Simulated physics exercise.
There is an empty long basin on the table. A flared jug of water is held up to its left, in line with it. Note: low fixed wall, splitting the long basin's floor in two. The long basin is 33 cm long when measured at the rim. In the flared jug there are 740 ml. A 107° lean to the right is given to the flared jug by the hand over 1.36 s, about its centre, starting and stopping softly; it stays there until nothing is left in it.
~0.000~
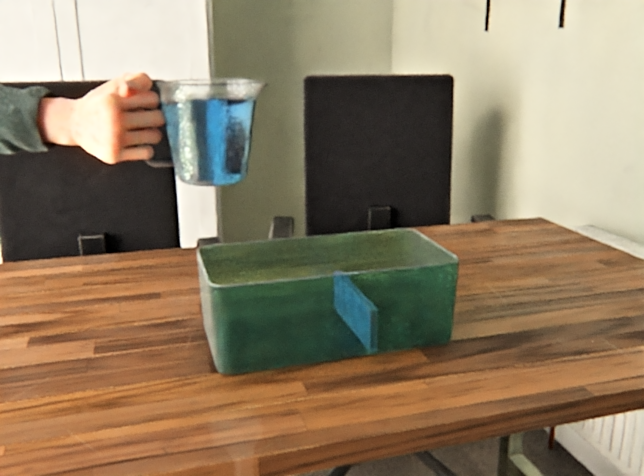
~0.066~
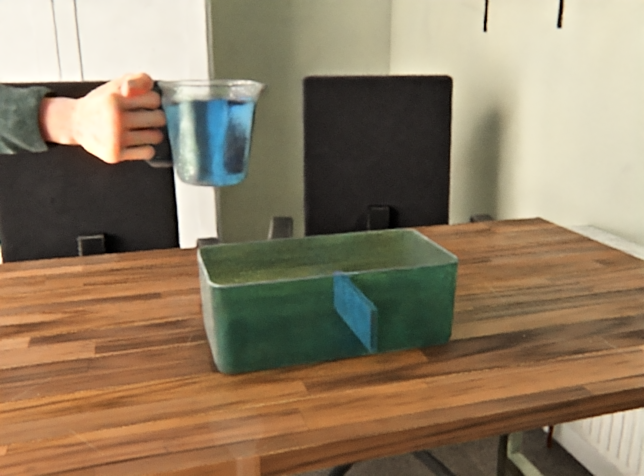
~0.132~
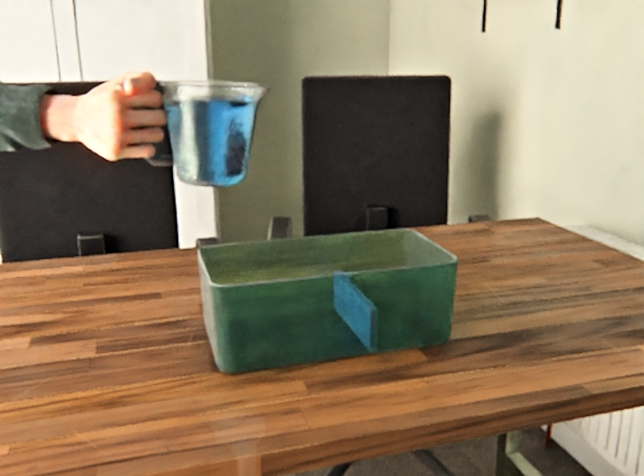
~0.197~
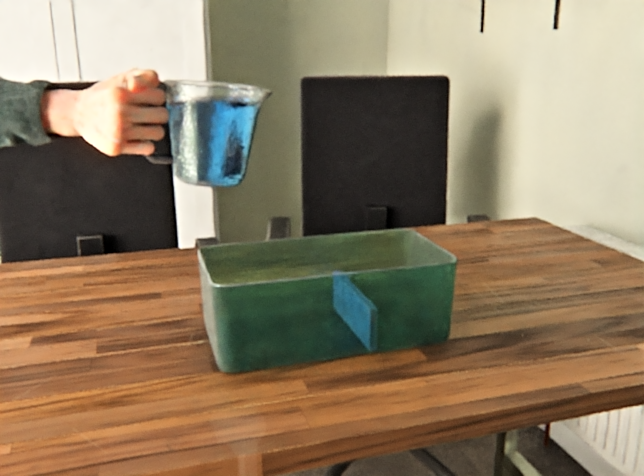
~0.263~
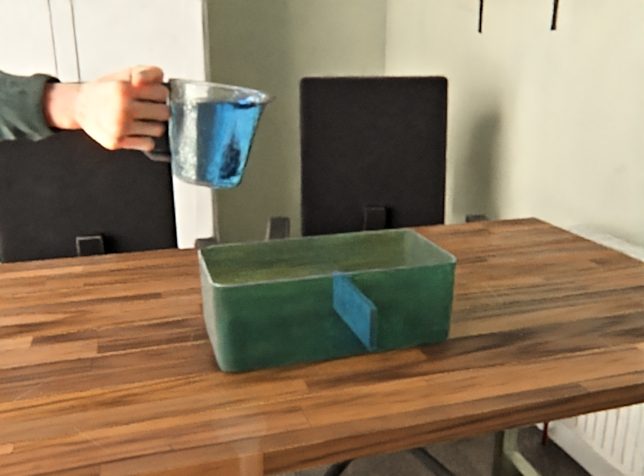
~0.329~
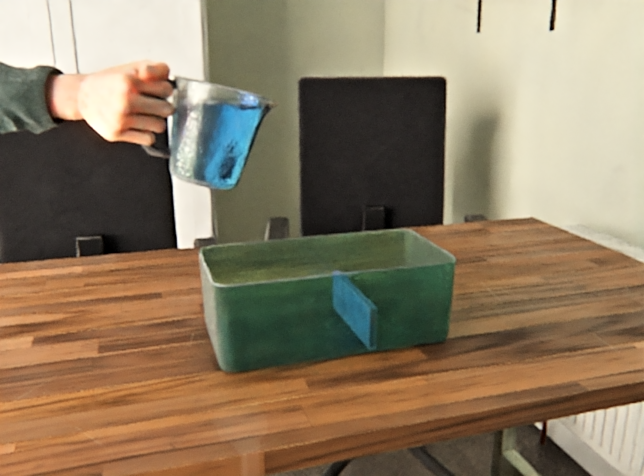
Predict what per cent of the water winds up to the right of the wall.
Roughly 2 per cent is past the wall.
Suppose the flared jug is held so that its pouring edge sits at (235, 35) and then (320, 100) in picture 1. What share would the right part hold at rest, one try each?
Try 1: 5 %; try 2: 75 %.
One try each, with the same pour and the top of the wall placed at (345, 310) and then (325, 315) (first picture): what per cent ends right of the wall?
The first try gives 30 percent and the second 65 percent.
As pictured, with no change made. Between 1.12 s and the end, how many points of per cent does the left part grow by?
About 28 percent.
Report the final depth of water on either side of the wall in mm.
Left part: About 22 mm; right part: About 0 mm.
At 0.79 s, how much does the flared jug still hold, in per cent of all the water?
Close to 70 in a hundred.
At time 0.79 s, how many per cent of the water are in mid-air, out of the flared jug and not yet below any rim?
Some 20 per cent, I reckon.
After 0.79 s the tilt is 67° and 70 per cent is still to pour, 10 is left of the wall and 0 right of it.
After 1.12 s the tilt is 99° and 15 per cent is still to pour, 66 is left of the wall and 0 right of it.
After 1.48 s the tilt is 107° and 0 per cent is still to pour, 94 is left of the wall and 2 right of it.
After 1.86 s the tilt is 107° and 0 per cent is still to pour, 94 is left of the wall and 2 right of it.
In the end 94 per cent lies left of the wall, 2 right of it and 3 outside.
